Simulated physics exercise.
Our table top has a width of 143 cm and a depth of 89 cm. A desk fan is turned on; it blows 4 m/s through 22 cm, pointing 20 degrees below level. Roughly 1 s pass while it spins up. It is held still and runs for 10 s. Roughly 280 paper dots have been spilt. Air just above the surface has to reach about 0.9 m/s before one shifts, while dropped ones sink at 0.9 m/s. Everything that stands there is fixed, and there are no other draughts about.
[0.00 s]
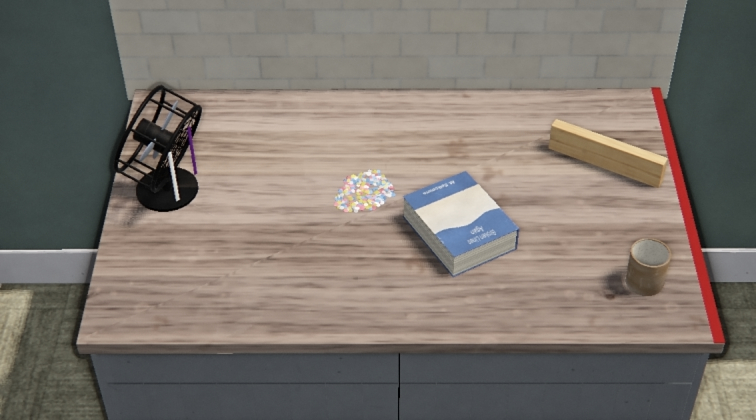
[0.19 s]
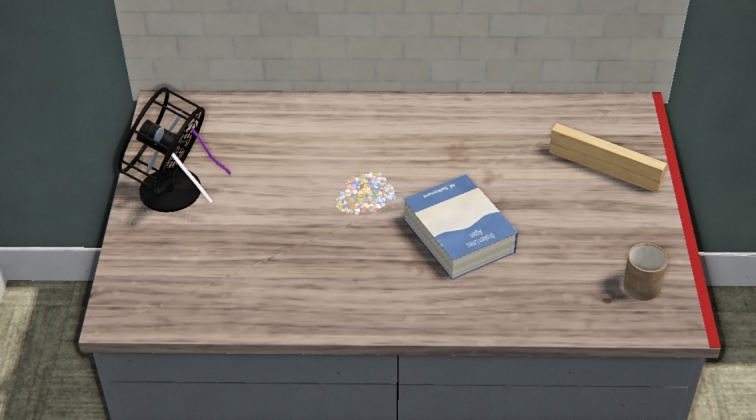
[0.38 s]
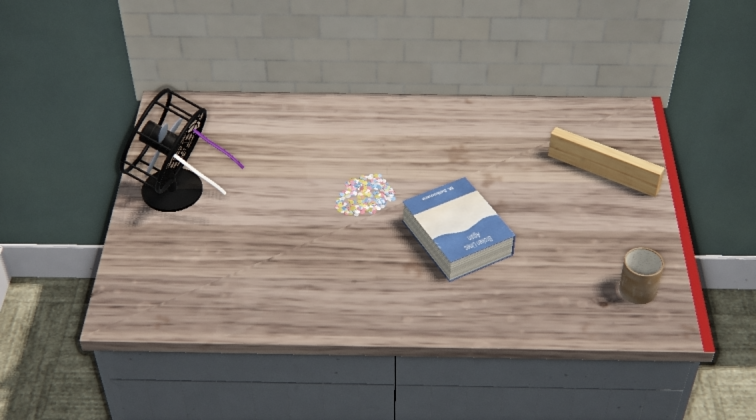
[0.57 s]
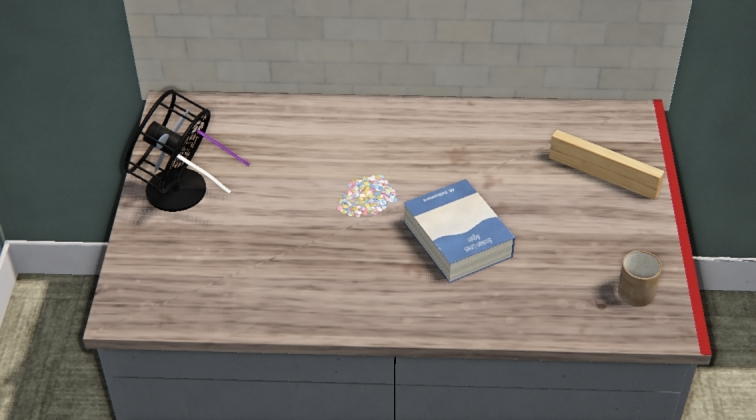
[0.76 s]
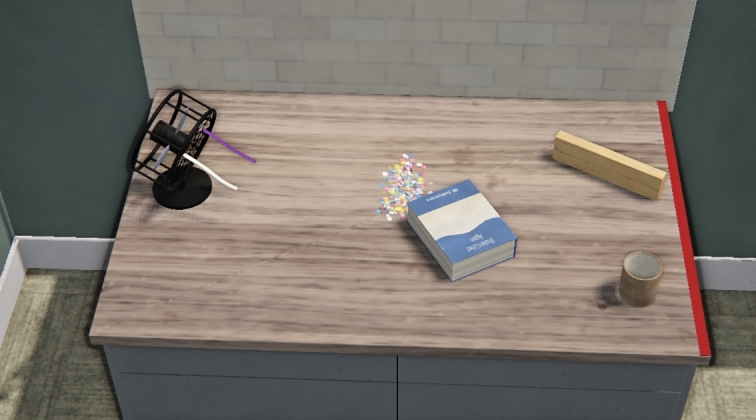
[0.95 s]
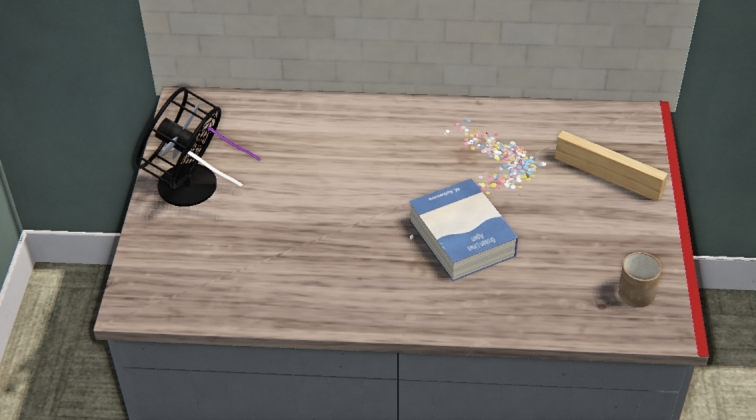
In the video, ribbons stream from a black desk fan at the left of a wooden table top while a patch of colourful paper dots lies still; then the dots slide right, passing behind a blue-and-white book toward a wooden board.
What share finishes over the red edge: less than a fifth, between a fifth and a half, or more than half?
I'd bet the portion over that edge ends up exceeding one half.
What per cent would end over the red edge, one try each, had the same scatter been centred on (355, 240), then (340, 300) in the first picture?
It goes 2 % first, then 0 %.
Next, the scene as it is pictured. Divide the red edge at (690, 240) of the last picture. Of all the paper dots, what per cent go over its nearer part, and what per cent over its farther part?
2 % nearer; 100 % farther.
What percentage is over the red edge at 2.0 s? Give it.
I reckon close to 60 %.
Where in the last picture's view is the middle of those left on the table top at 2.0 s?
Near (629, 102).
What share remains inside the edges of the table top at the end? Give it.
Roughly 0 per cent.
After 2.0 s, 64 % are over the red edge; the middle of those still in play is near (629, 102); 34 % have settled or left.
After 3.2 s, 94 % are over the red edge; 91 % have settled or left.
After 5.5 s, 99 % are over the red edge; 99 % have settled or left.
After 10.0 s, at the end, 100 % are over the red edge.
